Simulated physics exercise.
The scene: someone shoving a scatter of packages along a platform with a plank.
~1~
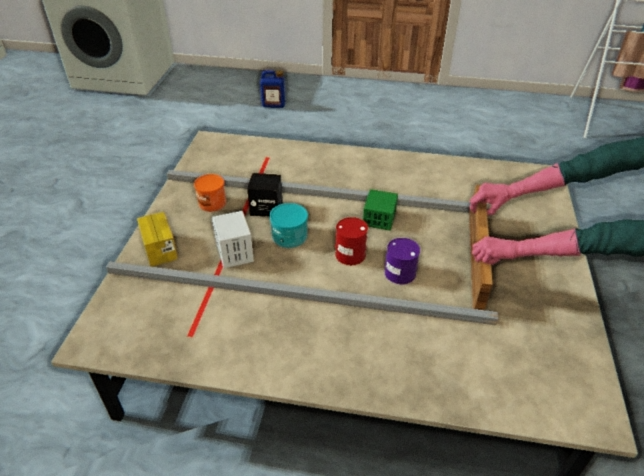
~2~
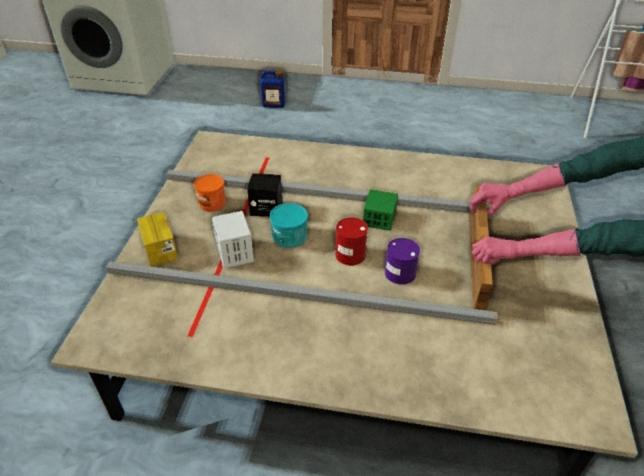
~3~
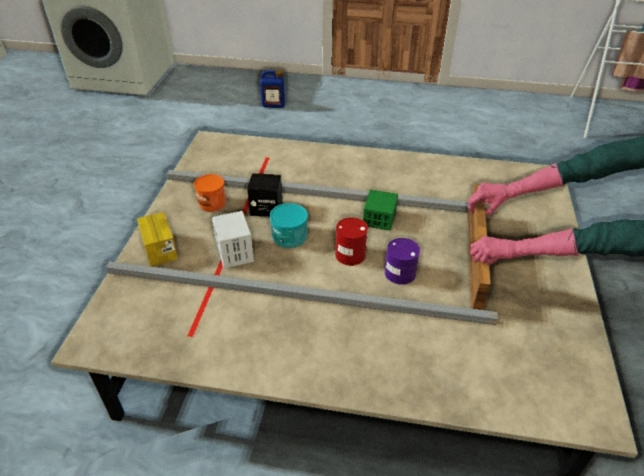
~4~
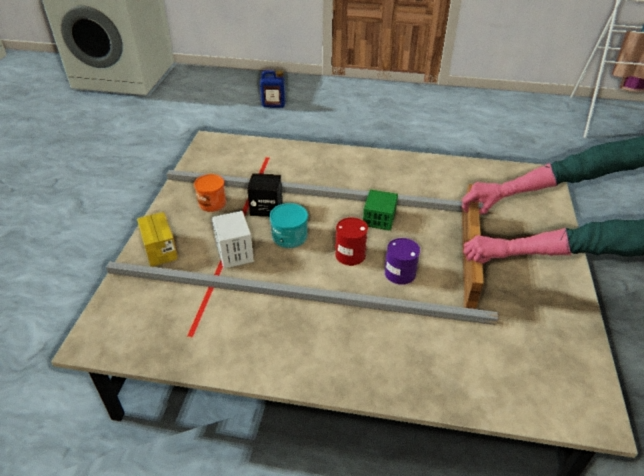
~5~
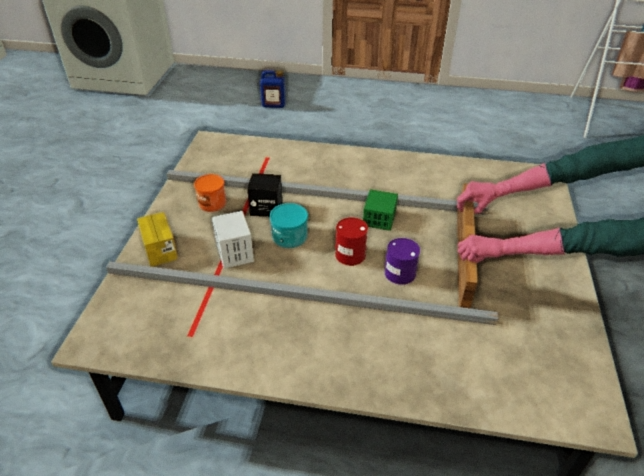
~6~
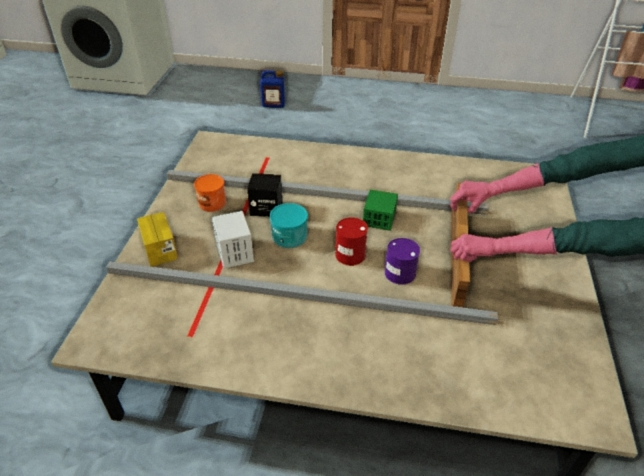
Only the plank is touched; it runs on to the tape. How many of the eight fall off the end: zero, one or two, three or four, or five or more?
Outcome: The number that fall off is zero.
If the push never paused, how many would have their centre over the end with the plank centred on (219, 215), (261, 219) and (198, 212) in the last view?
The counts: 0, 0 and 2.
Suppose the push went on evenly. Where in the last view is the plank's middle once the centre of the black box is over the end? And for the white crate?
Near (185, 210) and (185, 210).
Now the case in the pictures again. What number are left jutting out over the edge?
Overhanging: 0.
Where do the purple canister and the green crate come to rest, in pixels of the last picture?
The purple canister at (210, 239), the green crate at (234, 194).
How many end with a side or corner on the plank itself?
That makes 3.
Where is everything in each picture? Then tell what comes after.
The first picture shows yellow parcel (158, 239); orange pail (211, 193); white crate (233, 239); plank (479, 245); tape (236, 231).
The second picture shows orange pail (211, 193); green crate (380, 210).
The third picture shows white crate (233, 240); purple canister (402, 261).
The fourth picture shows yellow parcel (158, 239); red canister (351, 242).
The fifth picture shows orange pail (211, 193); plank (466, 243).
The sixth picture shows yellow parcel (158, 239); orange pail (211, 193); white crate (233, 240); plank (460, 243); tape (236, 231).
Early on, none off yet; yellow parcel at rest near (158, 239); orange pail at rest near (211, 193); white crate at rest near (233, 240).
Finally, the number that fall off is zero.
